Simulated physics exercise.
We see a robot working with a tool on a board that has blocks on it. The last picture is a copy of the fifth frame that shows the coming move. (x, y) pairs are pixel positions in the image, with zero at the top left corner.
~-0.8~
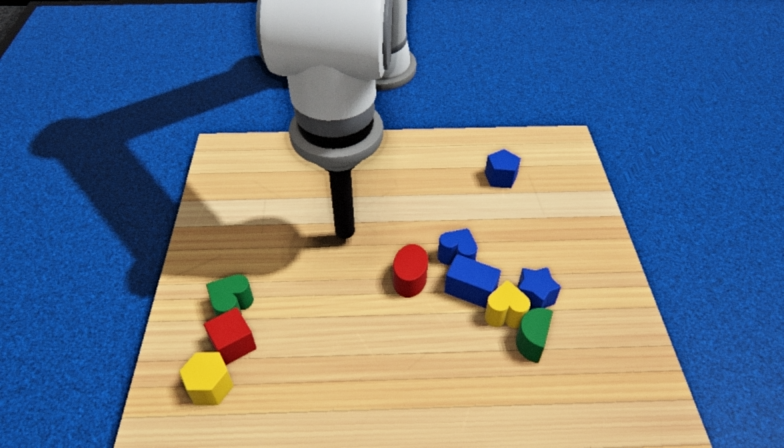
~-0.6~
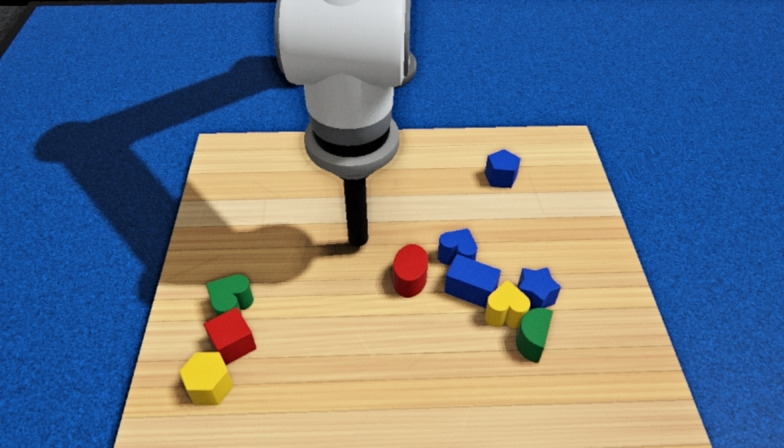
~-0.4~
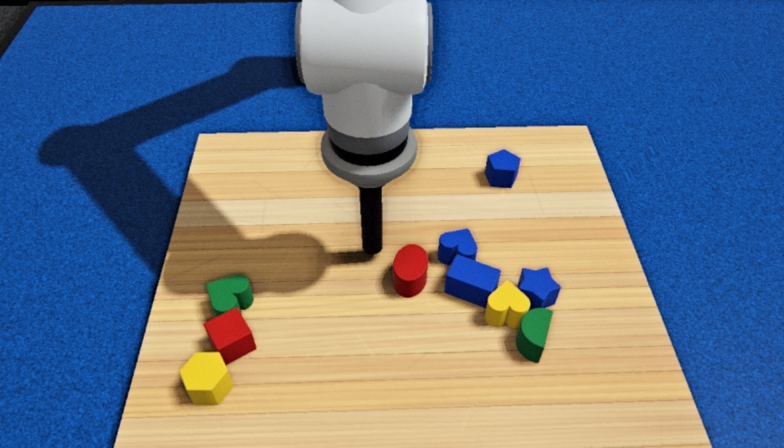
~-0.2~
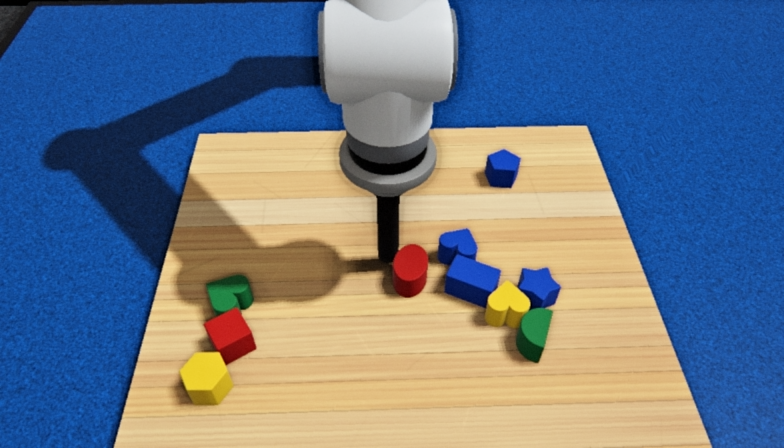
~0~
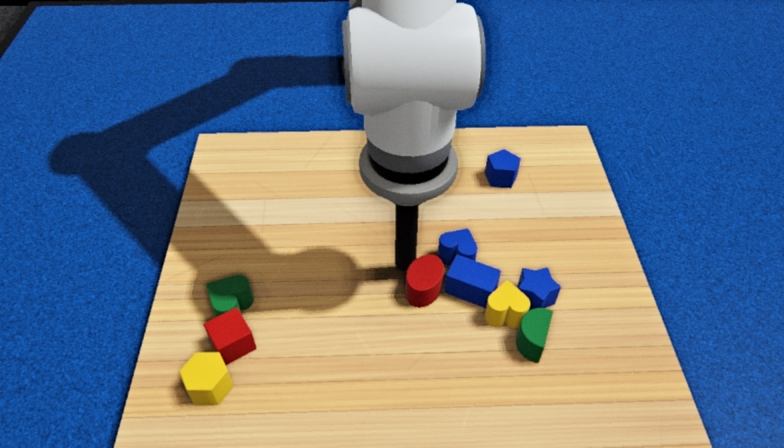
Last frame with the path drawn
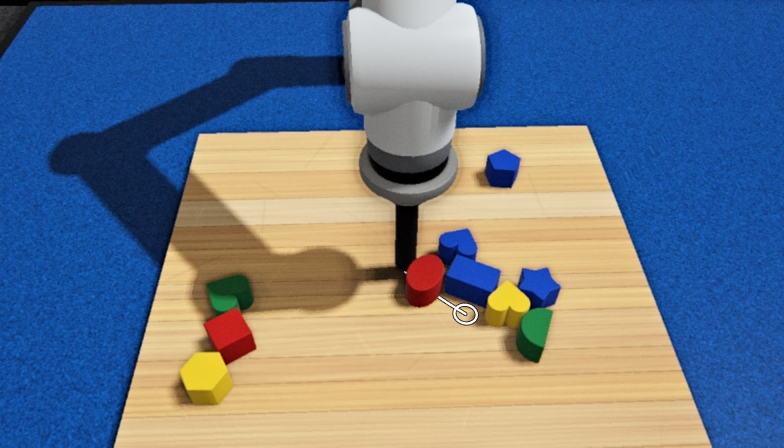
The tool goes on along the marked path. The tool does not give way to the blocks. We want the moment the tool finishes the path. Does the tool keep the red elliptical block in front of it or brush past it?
The red elliptical block won't stay at the front of the tool.
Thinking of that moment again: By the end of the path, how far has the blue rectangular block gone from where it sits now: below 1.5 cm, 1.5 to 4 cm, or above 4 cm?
I reckon it covers between 1.5 and 4 cm.
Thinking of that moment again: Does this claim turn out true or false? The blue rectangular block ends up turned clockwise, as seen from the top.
False
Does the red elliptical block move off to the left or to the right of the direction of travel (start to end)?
Sideways, to the right.
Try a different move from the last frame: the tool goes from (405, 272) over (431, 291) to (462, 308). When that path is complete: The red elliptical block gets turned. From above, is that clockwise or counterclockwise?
Clockwise, from overhead.
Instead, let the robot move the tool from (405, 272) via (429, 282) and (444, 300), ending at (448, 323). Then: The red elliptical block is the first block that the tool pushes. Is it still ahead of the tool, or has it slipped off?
My guess is it keeps its place ahead of the tool.
The drawn path runs from (405, 272) via (424, 286) and (444, 300), ending at (466, 314).
On the path given first. Halfway along, tool at (435, 286); red elliptical block at (446, 300), turned 20° clockwise; blue rectangular block at (486, 279), turned 50° anticlockwise; yellow heart at (515, 299); blue star at (543, 281).
At the end, tool at (467, 306); red elliptical block at (461, 321), turned 75° clockwise; blue rectangular block at (494, 278), turned 60° anticlockwise; yellow heart at (515, 299); blue star at (543, 281).
